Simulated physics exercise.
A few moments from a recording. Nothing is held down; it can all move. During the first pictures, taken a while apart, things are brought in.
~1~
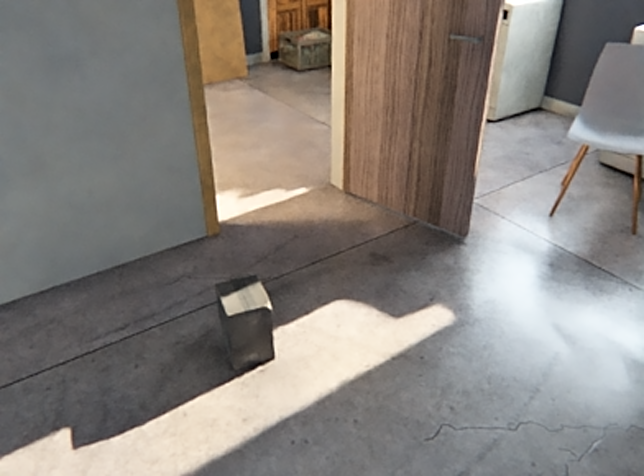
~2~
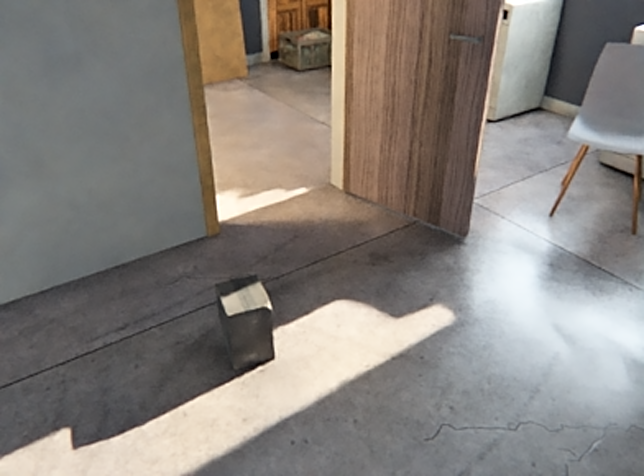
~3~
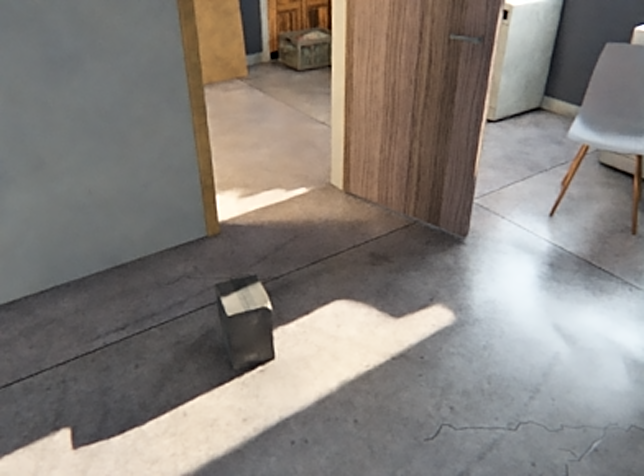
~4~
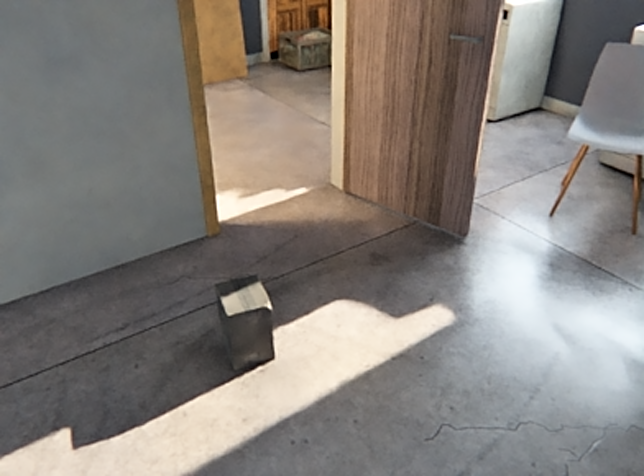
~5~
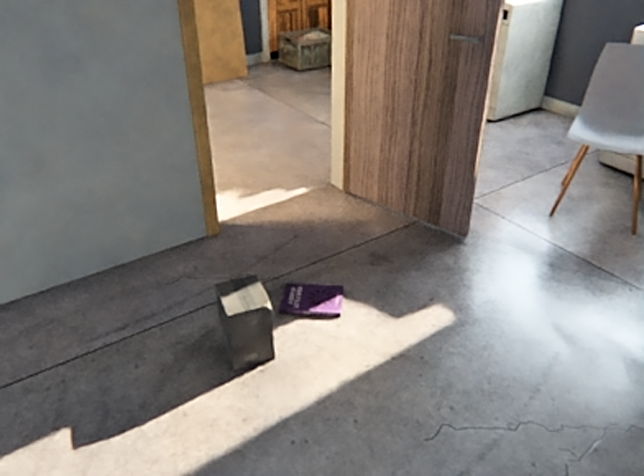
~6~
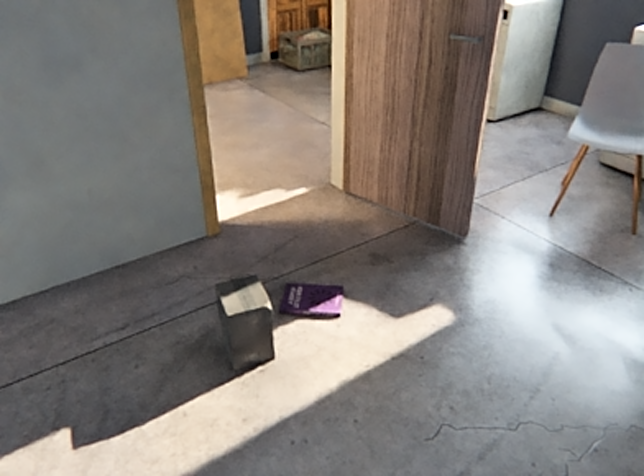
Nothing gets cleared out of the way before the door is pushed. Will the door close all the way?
Yes.
Then, 0.80 s past the last view, door 86° open.
Then, 1.40 s past the last view, door 59° open.
Then, 1.90 s past the last view, door 35° open.
Then, 2.40 s past the last view, door 10° open.
Finally, door 0° open; both still in place. Final places as the last picture's camera would see them, purple book near (313, 299).
